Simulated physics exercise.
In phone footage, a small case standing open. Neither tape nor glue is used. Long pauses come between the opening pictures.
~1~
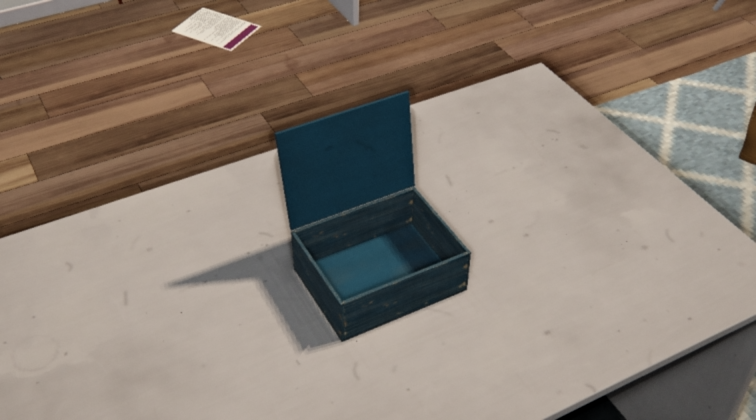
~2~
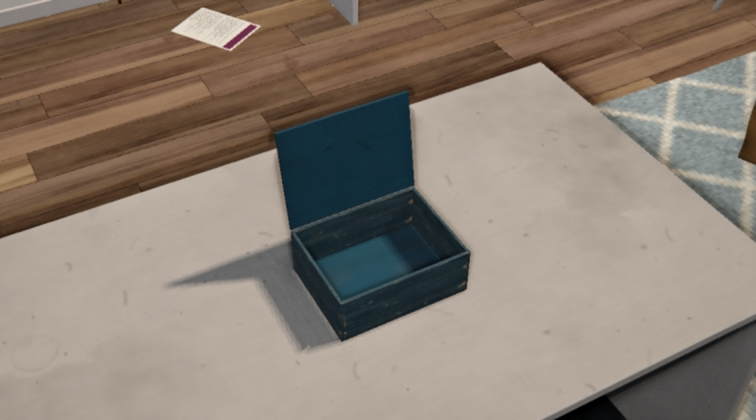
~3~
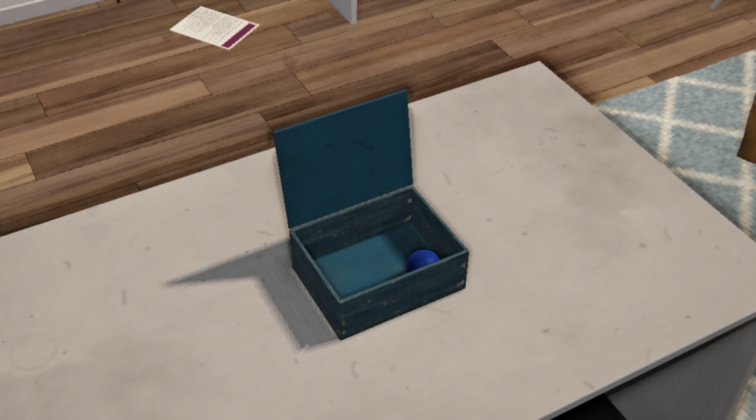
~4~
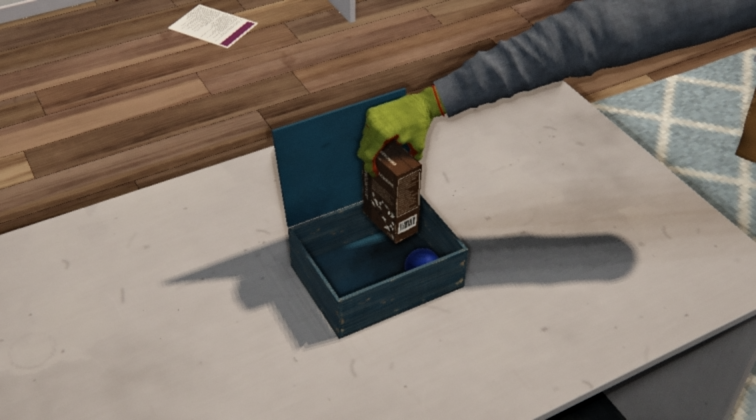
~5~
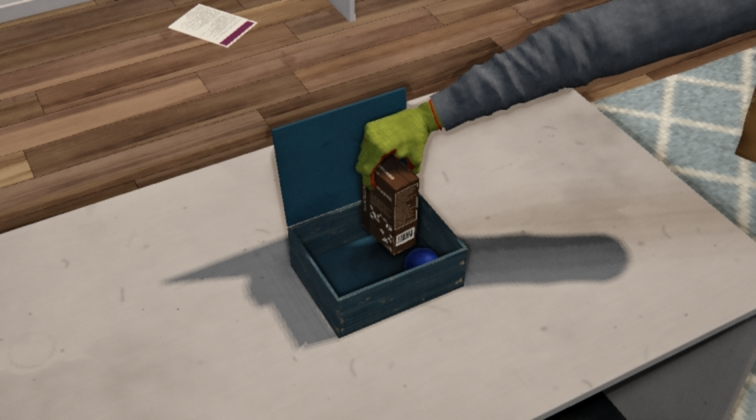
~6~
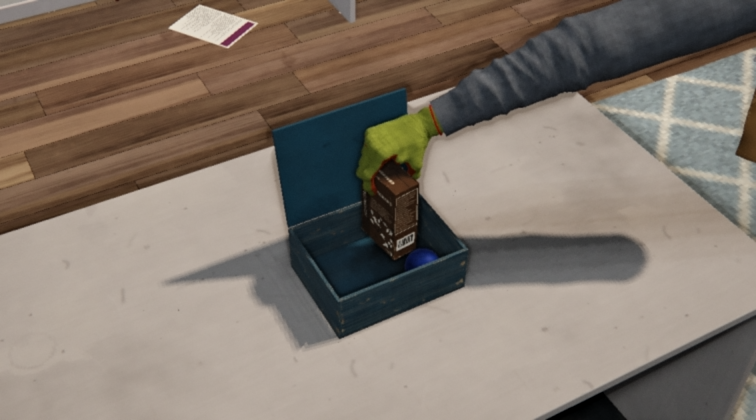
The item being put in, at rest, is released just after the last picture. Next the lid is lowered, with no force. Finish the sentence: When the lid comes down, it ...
When the lid comes down, it meets the rim.
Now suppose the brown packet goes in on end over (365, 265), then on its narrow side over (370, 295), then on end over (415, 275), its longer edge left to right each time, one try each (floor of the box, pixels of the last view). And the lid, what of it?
Case one lid open, case two lid open, case three lid open.
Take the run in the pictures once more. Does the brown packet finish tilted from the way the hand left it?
In the end, the brown packet winds up askew.
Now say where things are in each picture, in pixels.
In the first picture, the last thing is not in view yet.
In the second picture, the last thing is not in view yet.
In the third picture, the last thing is not in view yet.
The fourth picture shows still above its spot; brown packet (391, 189).
The fifth picture shows still above its spot; brown packet (389, 202).
The sixth picture shows put in, still held; brown packet (389, 207).
Then, 0.30 s past the last view, brown packet rocked 50° from its first pose near (375, 238); blue ball displaced a little.
Then, 1.20 s past the last view, lid 81° above the rim; brown packet on its side near (372, 272); blue ball displaced a little.
Then, 1.70 s past the last view, lid 49° above the rim; brown packet on its side near (372, 272); blue ball displaced a little.
Then, 2.10 s past the last view, lid 14° above the rim; brown packet on its side near (372, 272); blue ball displaced a little.
Finally, lid shut; down or leaning hard in the box, brown packet; blue ball still in place. Final places as the last picture's camera would see them, brown packet near (372, 272).
